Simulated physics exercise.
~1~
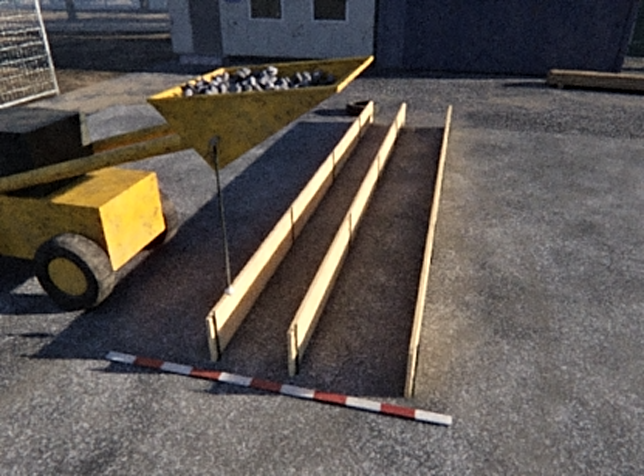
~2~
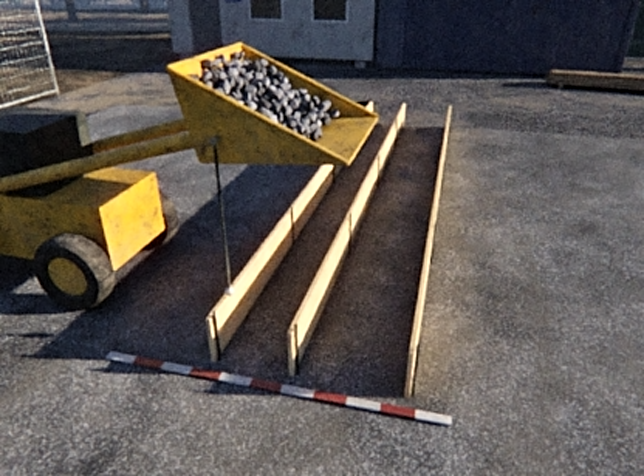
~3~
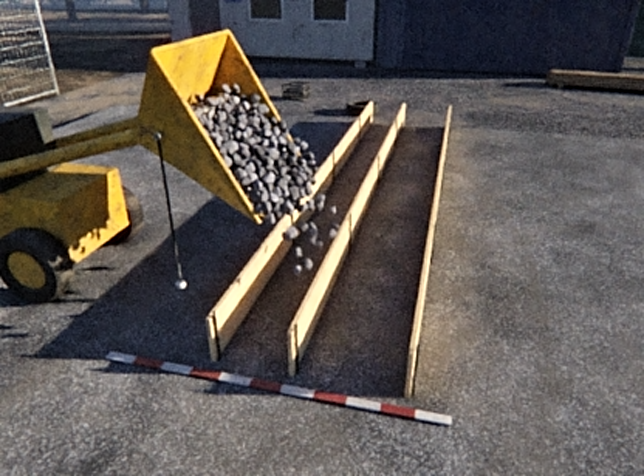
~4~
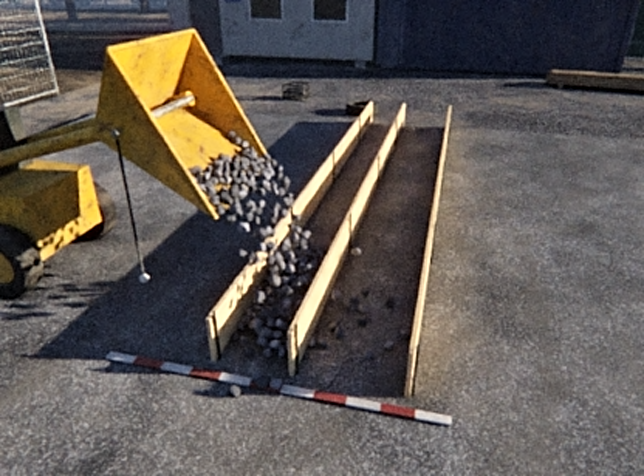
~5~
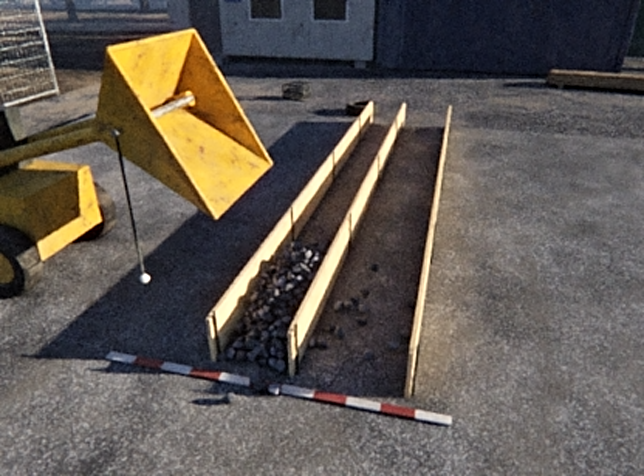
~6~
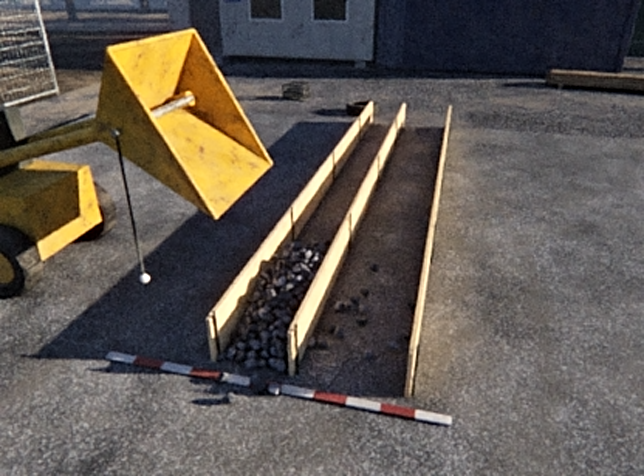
On a grey paved yard with dark buildings behind, seen from above at an angle, a yellow loader stands at the left with its bucket full of grey stones. Three long pale planks stand on edge beside it, forming two bays, with a red and white staff across their near ends. The bucket tips to the right while the machine backs away to the left. Stones pour over the lip, mostly between the left and middle planks, and a few scatter beyond. The bucket empties and stays tilted, with the stones heaped at the front of the left bay.
